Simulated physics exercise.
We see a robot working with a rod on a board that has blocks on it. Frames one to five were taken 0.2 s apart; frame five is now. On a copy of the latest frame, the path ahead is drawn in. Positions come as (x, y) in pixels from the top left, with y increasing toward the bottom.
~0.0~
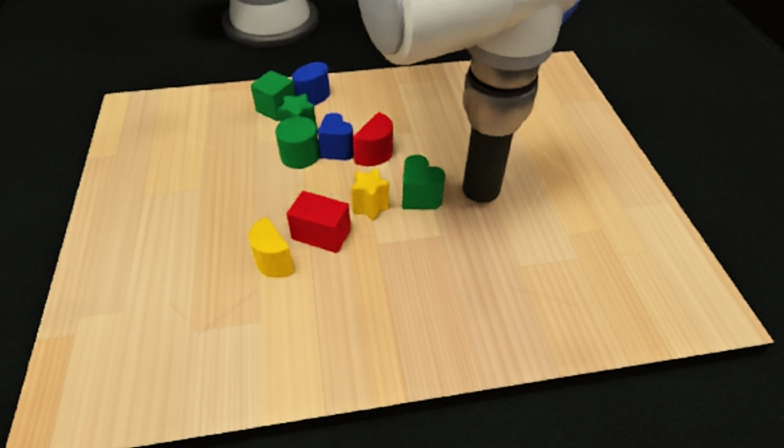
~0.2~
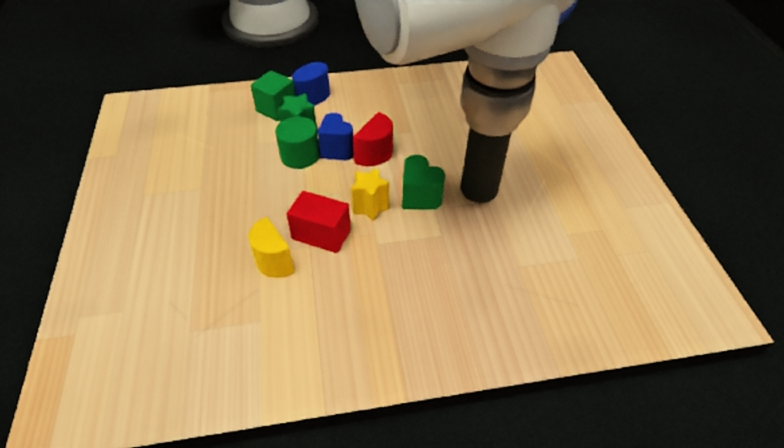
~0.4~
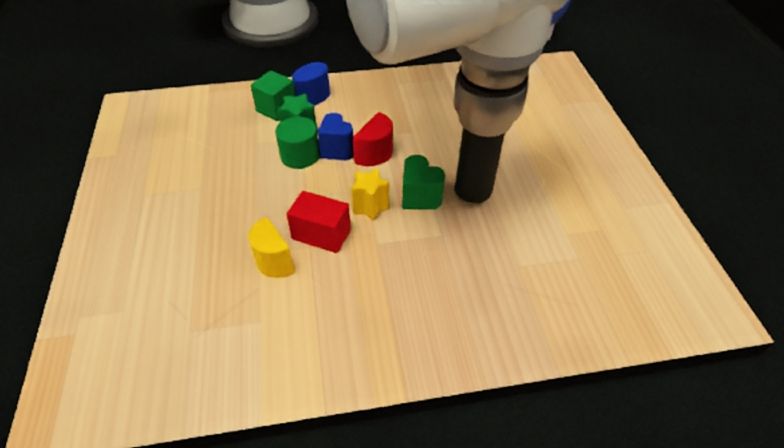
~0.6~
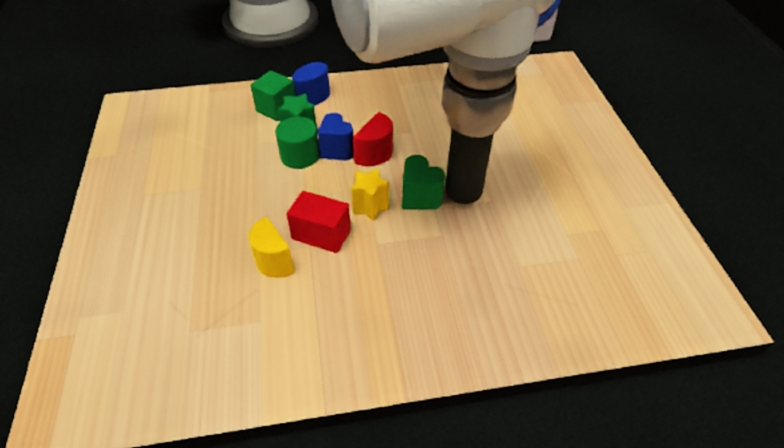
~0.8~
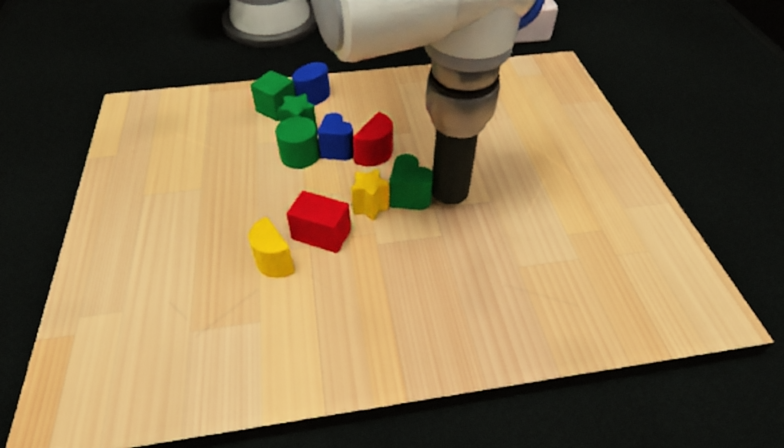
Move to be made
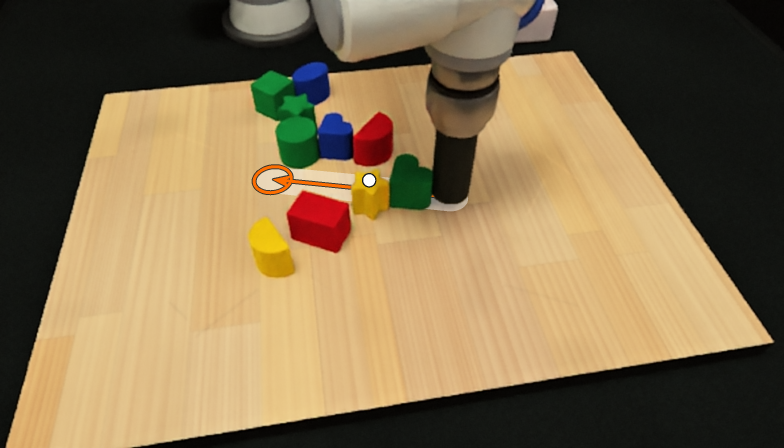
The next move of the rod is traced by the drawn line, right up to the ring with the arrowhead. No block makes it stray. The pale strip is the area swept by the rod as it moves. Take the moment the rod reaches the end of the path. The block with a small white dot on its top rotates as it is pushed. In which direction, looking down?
From above, the block with a small white dot on its top will be seen to turn anti-clockwise.
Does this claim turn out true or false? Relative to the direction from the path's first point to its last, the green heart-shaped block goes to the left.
That is false.
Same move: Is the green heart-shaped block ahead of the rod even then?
Going by the path, yes.
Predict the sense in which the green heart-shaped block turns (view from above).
From above, clockwise.
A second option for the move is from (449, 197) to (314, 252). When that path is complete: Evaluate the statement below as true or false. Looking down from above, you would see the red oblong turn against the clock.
It is false.
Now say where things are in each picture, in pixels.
The first frame shows rod tip at (481, 190); block tops, green circular block at (296, 129); red oblong at (318, 208); yellow star block at (369, 180); green heart-shaped block at (421, 171).
The second frame shows rod at (479, 190); blocks unchanged.
The third frame shows rod at (473, 191); blocks unchanged.
The fourth frame shows rod at (463, 191); blocks unchanged.
The fifth frame shows rod at (450, 192); green circular block at (296, 129); red oblong at (318, 208); yellow star block at (369, 180); green heart-shaped block at (410, 170).
Path on the board, from (449, 197) directly to (273, 179); the dot is on the yellow star block.
What follows on the original path. One third of the way, rod at (388, 186); yellow star block at (348, 184), turned 45° anticlockwise; green heart-shaped block at (352, 158), turned 35° clockwise.
Two thirds of the way, rod at (330, 180); green circular block at (288, 126); red oblong at (314, 212), turned 15° anticlockwise; yellow star block at (321, 185), turned 115° anticlockwise; green heart-shaped block at (297, 149), turned 60° clockwise.
At the end, rod at (272, 174); green circular block at (273, 119); red oblong at (314, 213), turned 15° anticlockwise; yellow star block at (320, 184), turned 120° anticlockwise; green heart-shaped block at (239, 143), turned 60° clockwise.
